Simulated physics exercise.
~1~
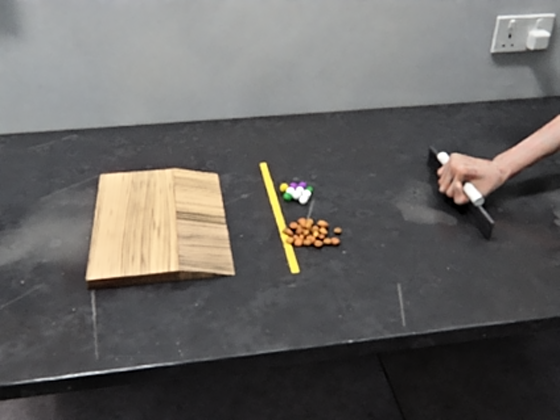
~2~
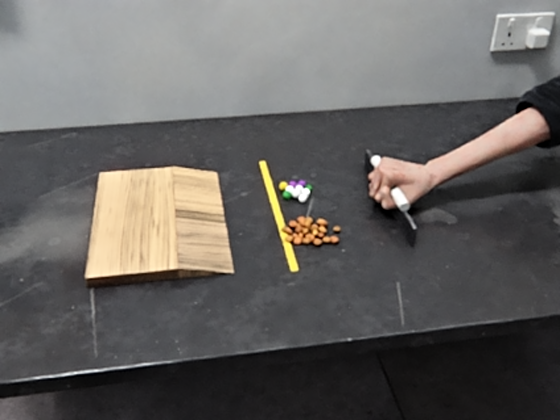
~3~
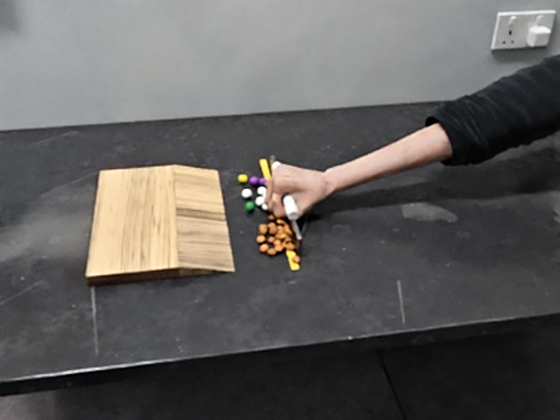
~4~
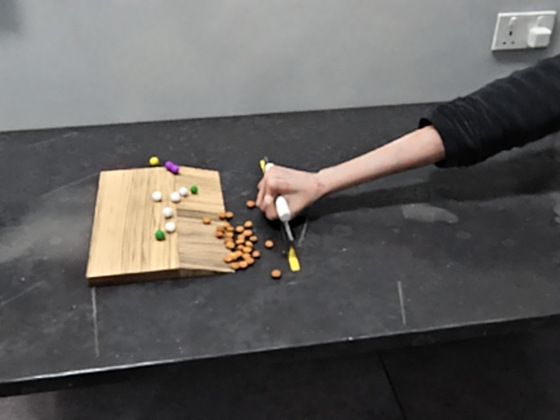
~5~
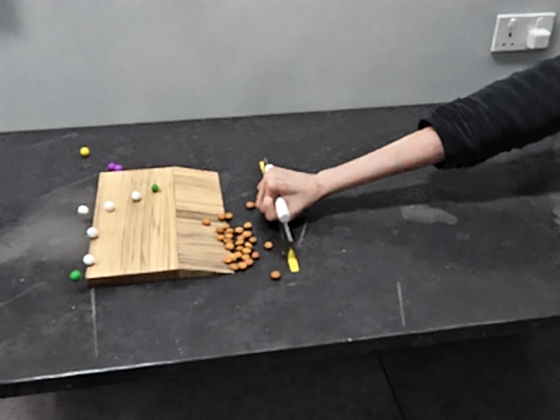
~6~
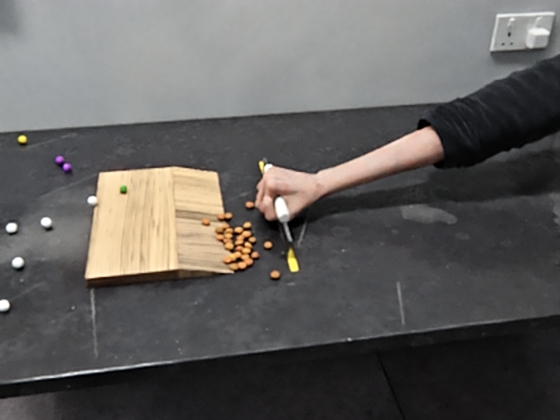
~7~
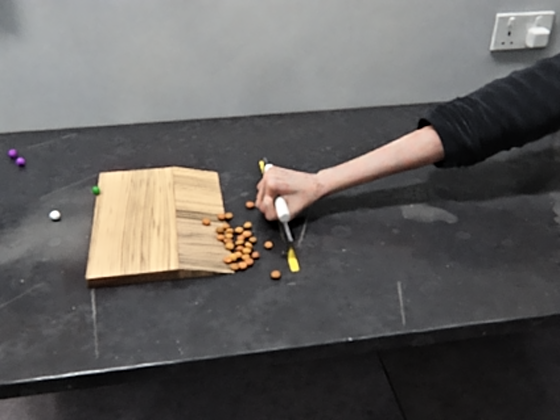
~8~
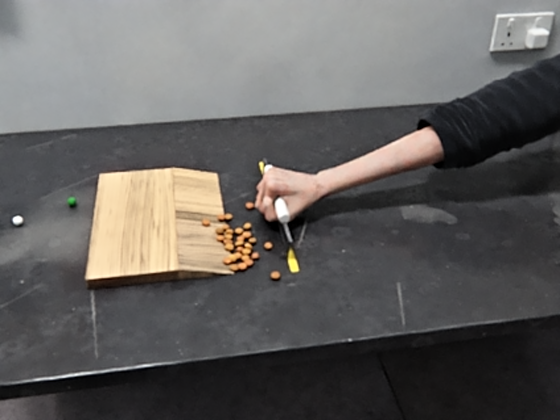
A hand swept a scraper left across a dark table into two groups of small pieces, stopping at the yellow tape. The colourful ones rolled up over the wooden ramp and off beyond it, while the brown ones mostly stayed bunched at its foot.
